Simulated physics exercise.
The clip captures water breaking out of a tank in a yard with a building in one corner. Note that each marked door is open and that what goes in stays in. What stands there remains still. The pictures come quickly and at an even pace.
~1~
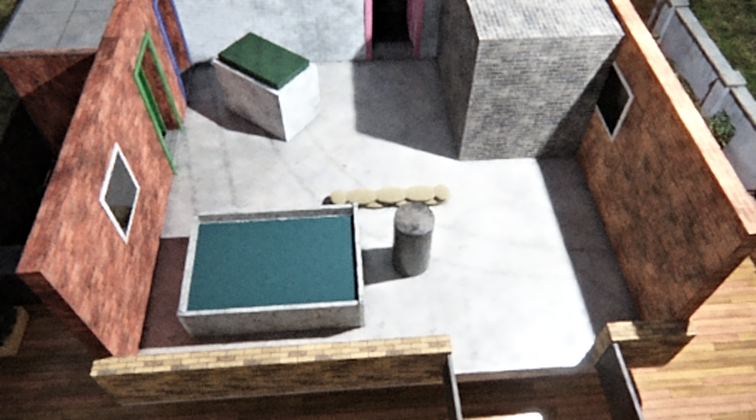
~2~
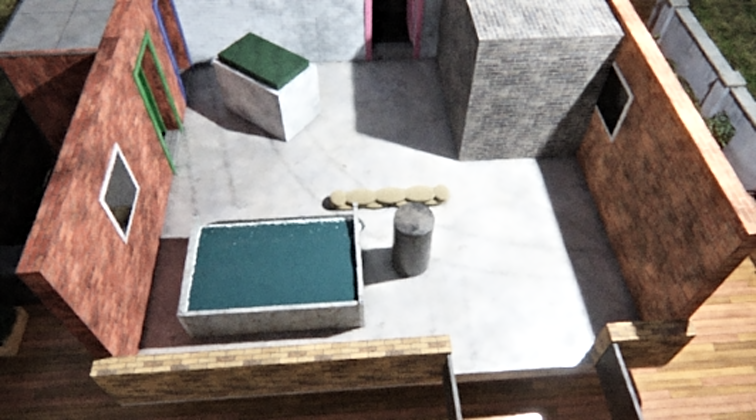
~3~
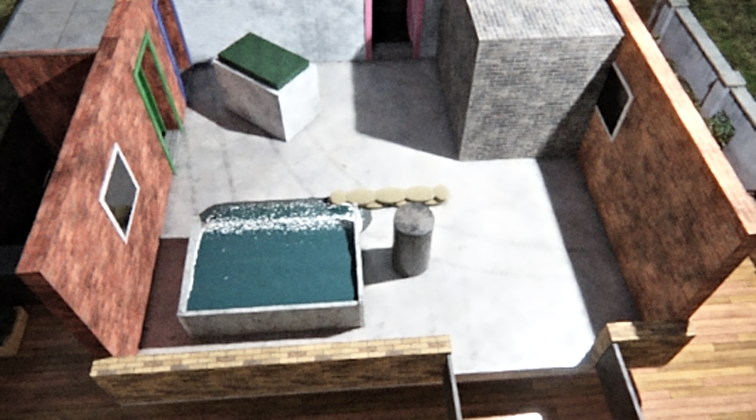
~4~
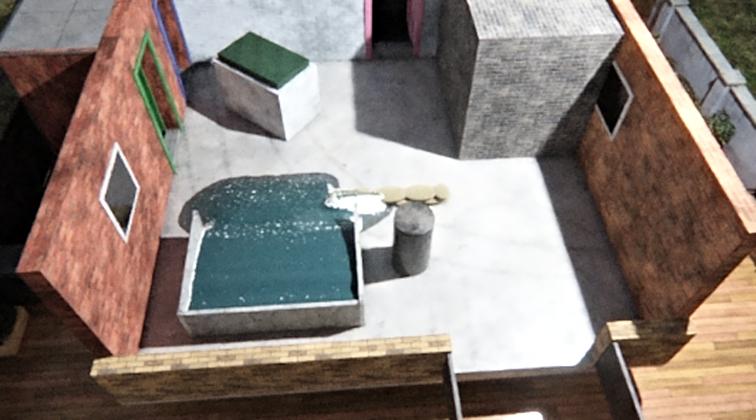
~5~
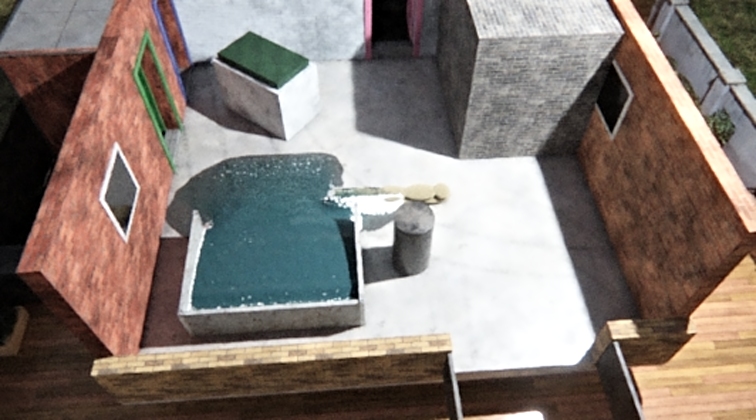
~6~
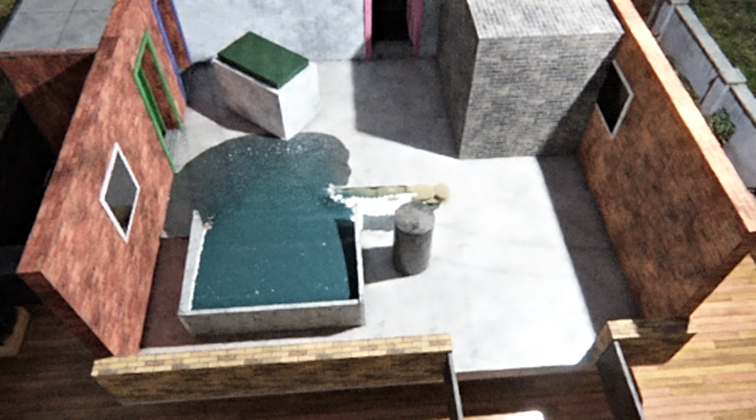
In a walled yard with a brick building in one corner, water broke out over the far side of an open tank, then spread across the pale ground and around a row of sandbags.
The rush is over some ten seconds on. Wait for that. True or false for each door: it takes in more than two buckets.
For the pink door, false; for the blue door, true; for the green door, true.
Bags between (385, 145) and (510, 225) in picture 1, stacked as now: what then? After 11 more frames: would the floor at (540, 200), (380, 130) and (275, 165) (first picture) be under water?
Taking the three spots in order: Untouched, swamped, swamped.
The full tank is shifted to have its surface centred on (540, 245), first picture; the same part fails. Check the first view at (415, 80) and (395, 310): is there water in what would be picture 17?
I'd say watered for the first and spared for the second.
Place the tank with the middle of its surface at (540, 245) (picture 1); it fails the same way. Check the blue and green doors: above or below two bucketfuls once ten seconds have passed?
I'd say blue misses the threshold and green misses the threshold.
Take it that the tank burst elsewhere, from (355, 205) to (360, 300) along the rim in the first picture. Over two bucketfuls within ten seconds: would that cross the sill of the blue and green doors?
As it turns out, the blue door comes in lower; as for the green door, it comes in lower.
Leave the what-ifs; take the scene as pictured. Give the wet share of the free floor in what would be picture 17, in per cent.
Roughly 50 percent, I reckon.
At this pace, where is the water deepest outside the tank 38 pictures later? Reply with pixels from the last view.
Look near (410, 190).
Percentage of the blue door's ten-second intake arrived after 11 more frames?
That share would be near 20 %.
A moment on, water covers 35 % of the floor; the pink door not reached, the blue door not reached, the green door wet at the sill, nothing in.
Next, water covers 50 % of the floor; the pink door wet at the sill, nothing in, the blue door under two buckets in, the green door wet at the sill, nothing in.
Then, water covers 65 % of the floor; the pink door wet at the sill, nothing in, the blue door over two buckets in, the green door over two buckets in.
Later, water covers 80 % of the floor; the pink door wet at the sill, nothing in, the blue door over two buckets in, the green door over two buckets in.
In the end, water covers 90 % of the floor; the pink door wet at the sill, nothing in, the blue door over two buckets in, the green door over two buckets in.
